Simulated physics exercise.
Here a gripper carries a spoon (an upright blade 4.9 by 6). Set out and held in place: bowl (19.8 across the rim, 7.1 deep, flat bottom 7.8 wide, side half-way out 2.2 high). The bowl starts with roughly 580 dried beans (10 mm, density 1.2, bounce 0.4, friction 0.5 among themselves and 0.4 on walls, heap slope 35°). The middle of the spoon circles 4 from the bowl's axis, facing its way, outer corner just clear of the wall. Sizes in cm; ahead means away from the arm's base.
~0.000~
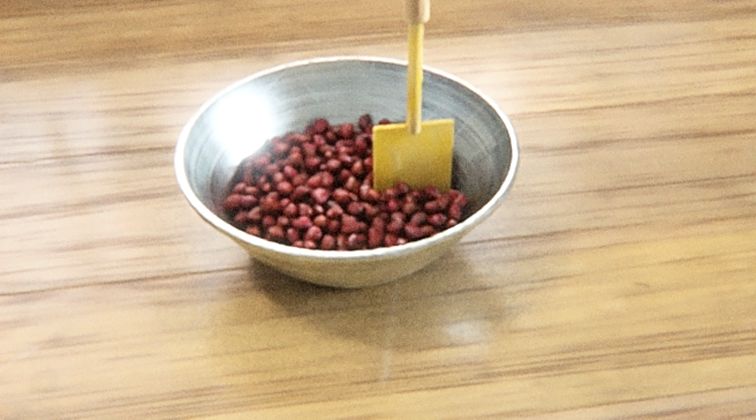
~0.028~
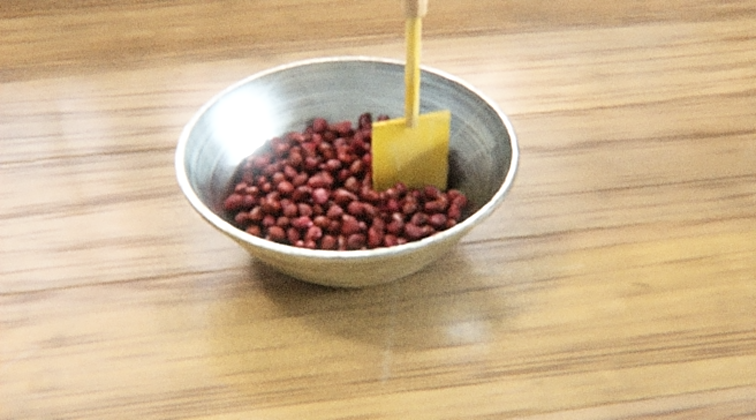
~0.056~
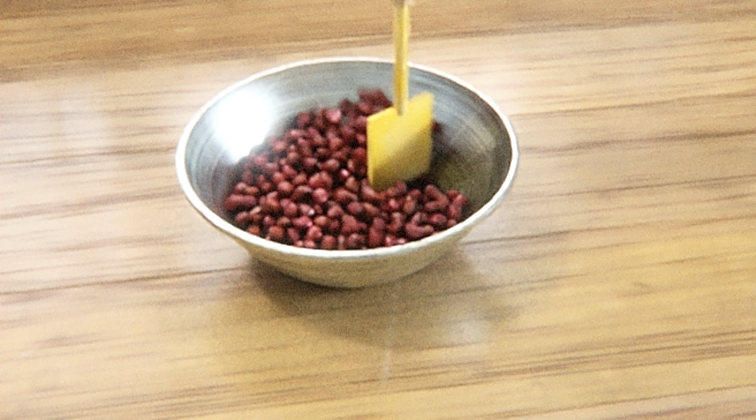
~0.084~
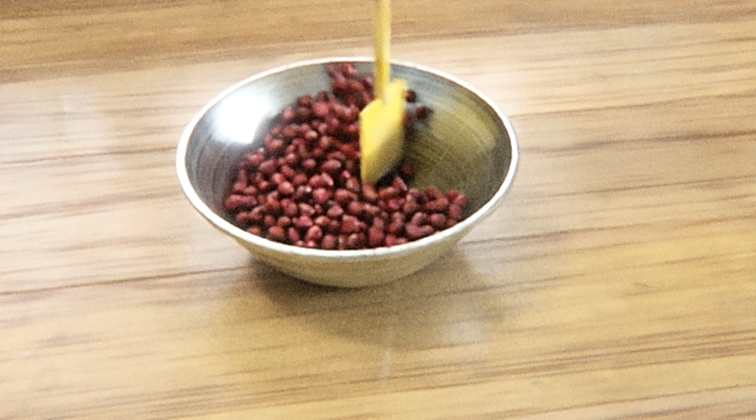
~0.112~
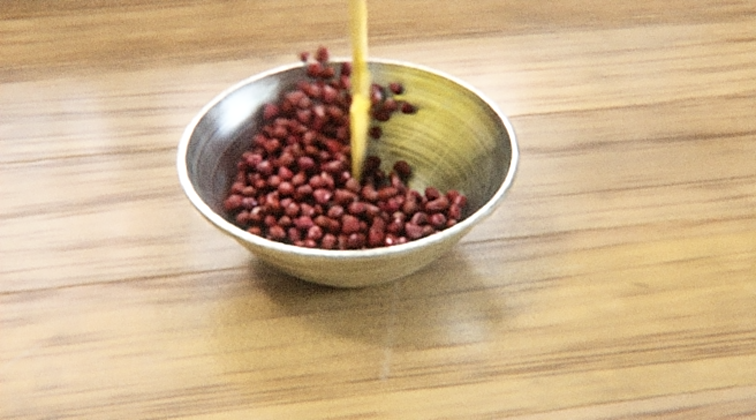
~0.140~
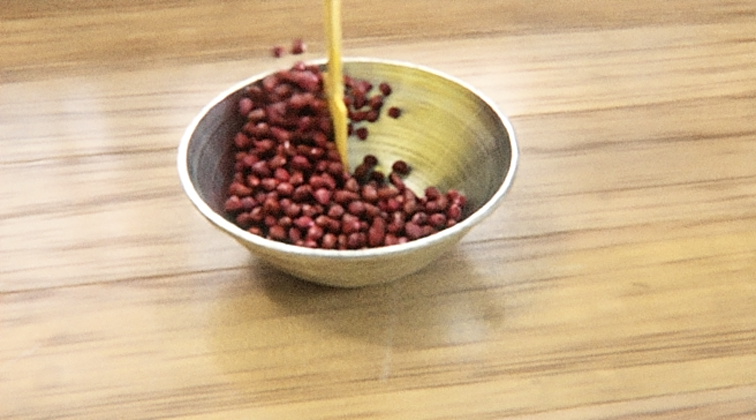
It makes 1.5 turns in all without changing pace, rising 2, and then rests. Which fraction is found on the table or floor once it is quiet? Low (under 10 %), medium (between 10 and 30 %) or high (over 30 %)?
A medium share, between 10 and 30 %, ends on the table or floor.
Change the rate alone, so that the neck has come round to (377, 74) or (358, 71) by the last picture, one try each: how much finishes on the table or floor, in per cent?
Some 0 and 10 per cent.
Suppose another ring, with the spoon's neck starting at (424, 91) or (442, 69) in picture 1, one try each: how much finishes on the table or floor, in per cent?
About 10 and 0 per cent.
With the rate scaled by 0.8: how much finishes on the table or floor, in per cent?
About 5 per cent.
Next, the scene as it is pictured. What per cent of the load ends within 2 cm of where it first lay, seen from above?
Roughly 30 per cent.
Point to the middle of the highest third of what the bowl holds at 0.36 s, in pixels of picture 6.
Near (370, 222).
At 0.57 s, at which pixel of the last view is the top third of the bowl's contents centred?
Near (364, 159).
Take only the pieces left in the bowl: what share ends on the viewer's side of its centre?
Roughly 50 per cent.
After 0.36 s, 267° round, highest piece 10 above the table; 523 in the bowl, 20 on the table or floor, 38 in flight or on the tool.
After 0.57 s, 78° round, highest piece 8 above the table; 491 in the bowl, 86 on the table or floor, 4 in flight or on the tool.
After 0.88 s, 180° round, highest piece 6 above the table; 489 in the bowl, 92 on the table or floor.
After 1.58 s, 180° round, highest piece 6 above the table; 489 in the bowl, 92 on the table or floor.
In the end, 489 in the bowl, 92 on the table or floor. That is 16 % on the table or floor.
